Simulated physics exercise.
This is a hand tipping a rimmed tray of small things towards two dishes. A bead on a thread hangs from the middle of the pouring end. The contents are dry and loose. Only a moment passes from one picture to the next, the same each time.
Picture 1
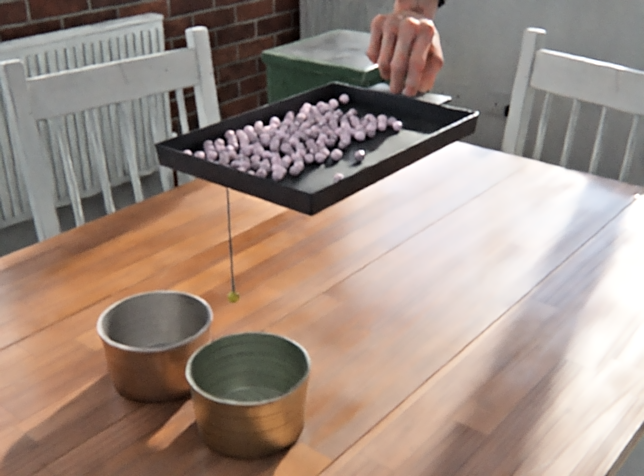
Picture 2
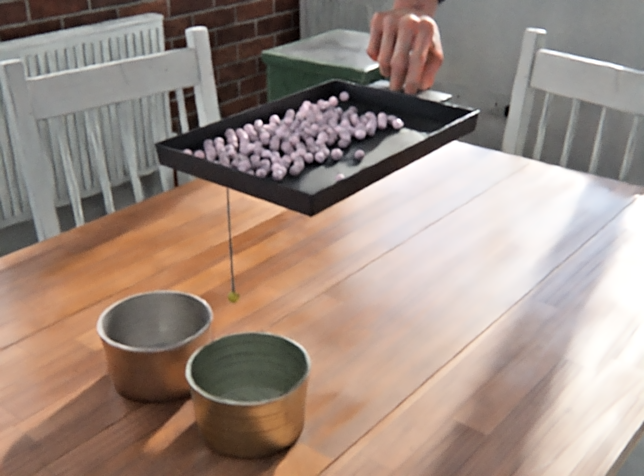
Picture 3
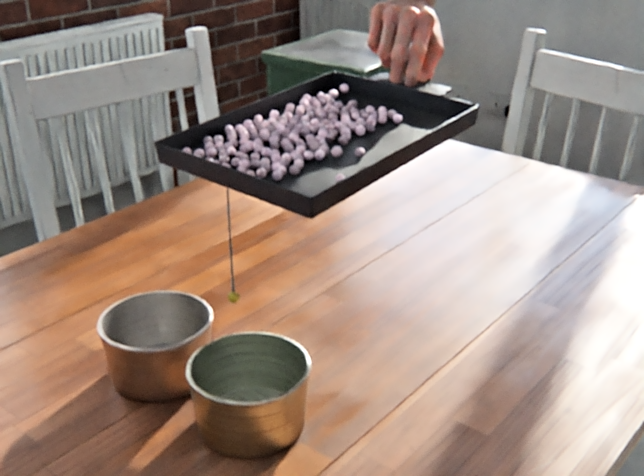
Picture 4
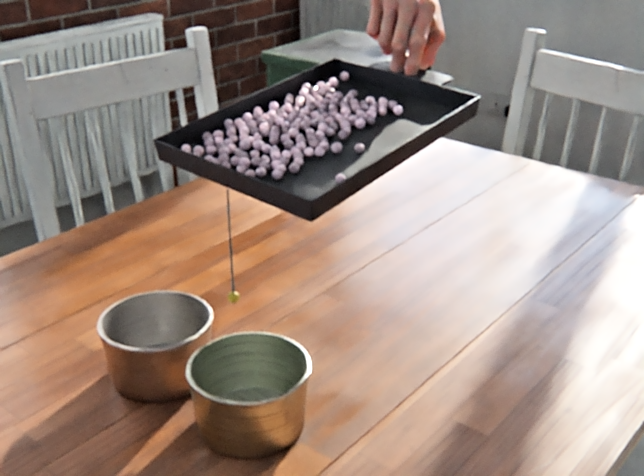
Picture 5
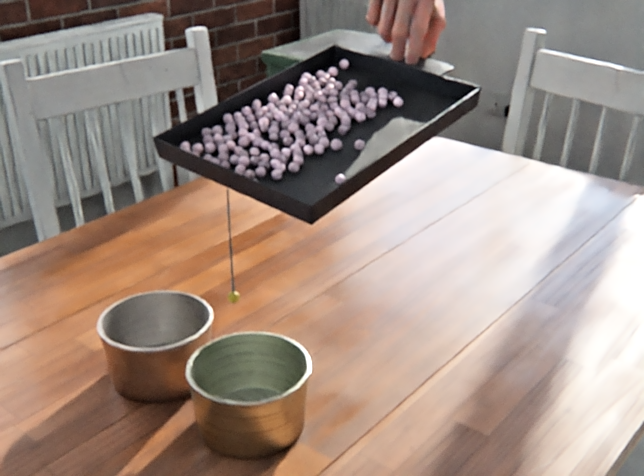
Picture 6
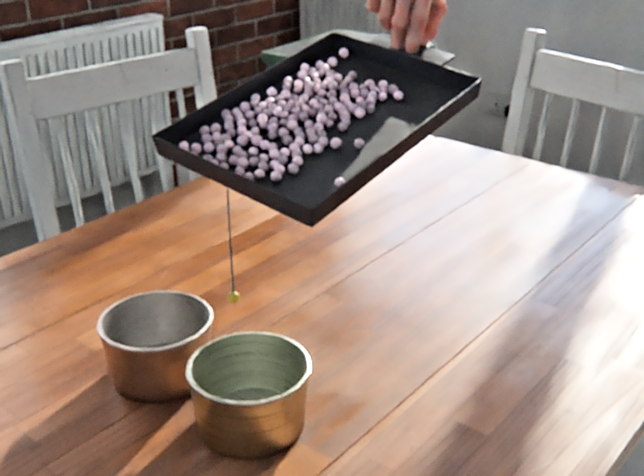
A hand gradually tilts a black tray of pale purple balls above two metal dishes.
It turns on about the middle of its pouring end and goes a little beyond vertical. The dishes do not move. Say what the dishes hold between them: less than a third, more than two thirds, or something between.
They take between a third and two thirds between them.
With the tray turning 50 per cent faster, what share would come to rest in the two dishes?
Near 40 %.
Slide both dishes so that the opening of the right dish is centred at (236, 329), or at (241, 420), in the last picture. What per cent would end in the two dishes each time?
Roughly 10 per cent, and 10 per cent.
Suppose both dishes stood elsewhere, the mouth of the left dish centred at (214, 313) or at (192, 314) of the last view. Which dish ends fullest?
In turn: Right; the right-hand dish.
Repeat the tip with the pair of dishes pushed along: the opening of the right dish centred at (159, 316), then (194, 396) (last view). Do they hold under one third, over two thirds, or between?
The first try: Under a third. The second: Less than a third.
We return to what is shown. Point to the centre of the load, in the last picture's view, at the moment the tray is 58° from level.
Close to (286, 158).
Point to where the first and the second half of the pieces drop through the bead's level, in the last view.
Around (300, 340) and then (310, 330).
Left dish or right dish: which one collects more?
It is the right-hand dish.
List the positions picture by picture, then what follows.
In the first frame, corners of the pouring end near (158, 144) and (311, 192), level; middle of the load near (295, 139), sugar pearls; left dish near (115, 365); right dish near (208, 418); bead on its thread near (234, 297).
In the second frame, corners of the pouring end near (158, 143) and (311, 193), level; middle of the load near (295, 138).
In the third frame, corners of the pouring end near (158, 142) and (311, 196), tipped barely, lowest at the right corner; middle of the load near (295, 134).
In the fourth frame, corners of the pouring end near (157, 139) and (311, 199), tipped a little, lowest at the right corner; middle of the load near (295, 128).
In the fifth frame, corners of the pouring end near (156, 137) and (311, 203), tipped a little, lowest at the right corner; middle of the load near (294, 123).
In the sixth frame, corners of the pouring end near (155, 135) and (311, 207), tipped a little, lowest at the right corner; middle of the load near (293, 119), near a third on the move; left dish near (115, 365); right dish near (208, 418).
Shortly afterwards, tray tipped steeply; all but a few on the tray; only a few in the right dish; only a few outside both.
Next, tray tipped right over; near a quarter on the tray; near a third in the right dish; a little outside both; near a quarter in the air.
Some moments later, tray tipped past a quarter turn; near half in the right dish; near half outside both.
In the end, tray tipped past a quarter turn; near half in the right dish; none at all in the left dish; near half outside both.
